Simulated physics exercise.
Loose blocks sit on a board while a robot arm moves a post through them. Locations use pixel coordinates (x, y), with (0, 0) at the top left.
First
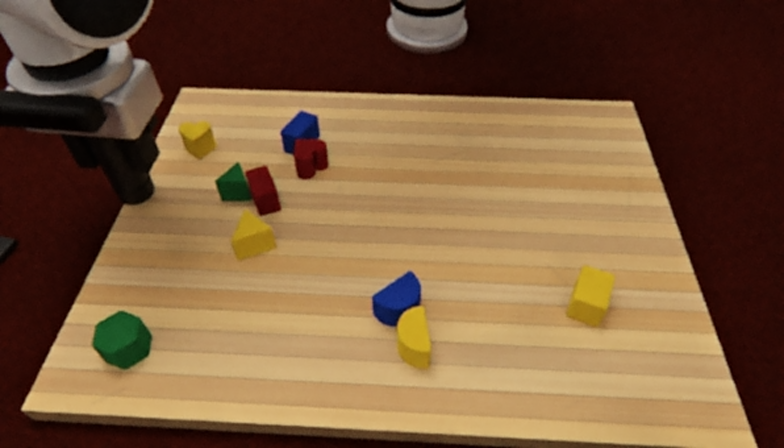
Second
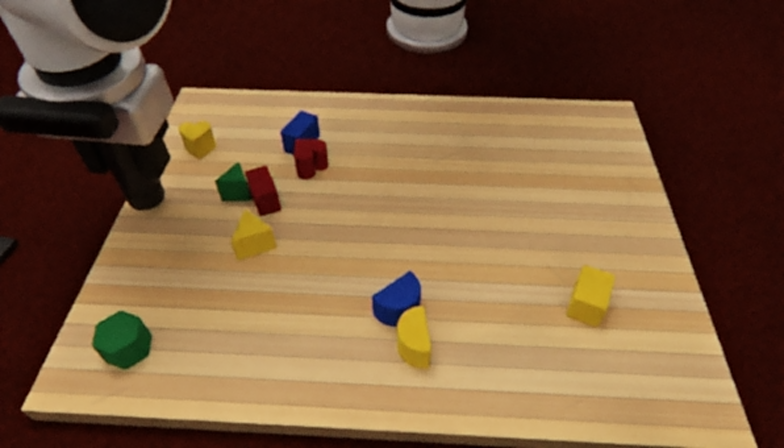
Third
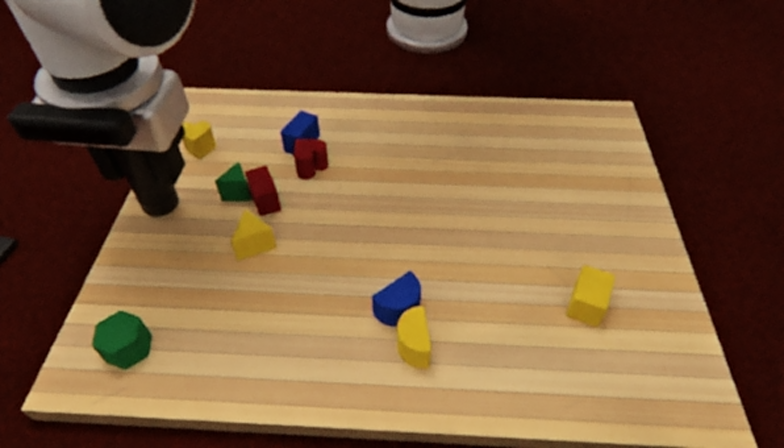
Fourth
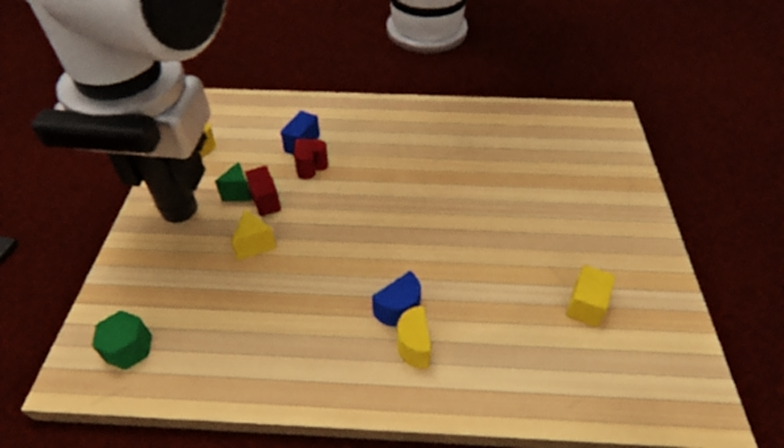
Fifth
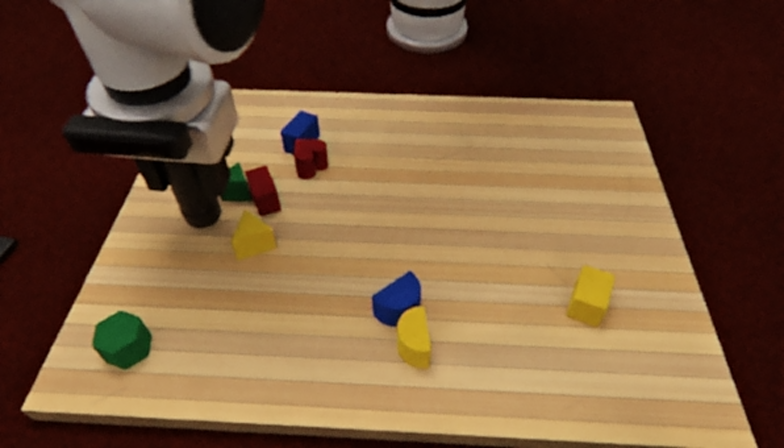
A robot arm with a dark post starts at the upper left edge of a wooden board scattered with red, blue, green and yellow blocks. It slides steadily right and slightly down, passing in front of a small yellow block and nearing the green and yellow triangular ones, while every block stays still.
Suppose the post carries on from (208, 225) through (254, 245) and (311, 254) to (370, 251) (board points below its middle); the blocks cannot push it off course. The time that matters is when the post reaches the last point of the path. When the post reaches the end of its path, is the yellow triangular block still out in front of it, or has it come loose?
I think it loses its spot in front.
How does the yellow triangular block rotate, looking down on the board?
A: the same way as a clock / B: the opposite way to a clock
(A)
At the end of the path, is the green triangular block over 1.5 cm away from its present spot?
No
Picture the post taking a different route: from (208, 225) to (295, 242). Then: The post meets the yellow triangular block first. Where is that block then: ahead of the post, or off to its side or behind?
Once the path is finished, the yellow triangular block lies beside or behind the post.
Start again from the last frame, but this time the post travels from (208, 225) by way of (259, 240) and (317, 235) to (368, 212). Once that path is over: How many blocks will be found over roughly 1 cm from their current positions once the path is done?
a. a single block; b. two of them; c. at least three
My pick is a.
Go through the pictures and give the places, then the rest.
Lower end of the post (138, 193), tops of blocks, green triangular block (233, 174), yellow triangular block (249, 226), in the first frame.
Post (148, 198), blocks as before, in the second frame.
Post (161, 204), blocks as before, in the third frame.
Post (180, 210), blocks as before, in the fourth frame.
Post (204, 215), green triangular block (233, 174), yellow triangular block (249, 226), in the fifth frame.
The first path, step by step. One third of the way, post (251, 236); yellow triangular block (275, 237), turned 20° clockwise.
Two thirds of the way, post (309, 245); yellow triangular block (330, 252), turned 40° clockwise.
At the end, post (370, 241); green triangular block not moved; yellow triangular block (352, 261), turned 70° clockwise.
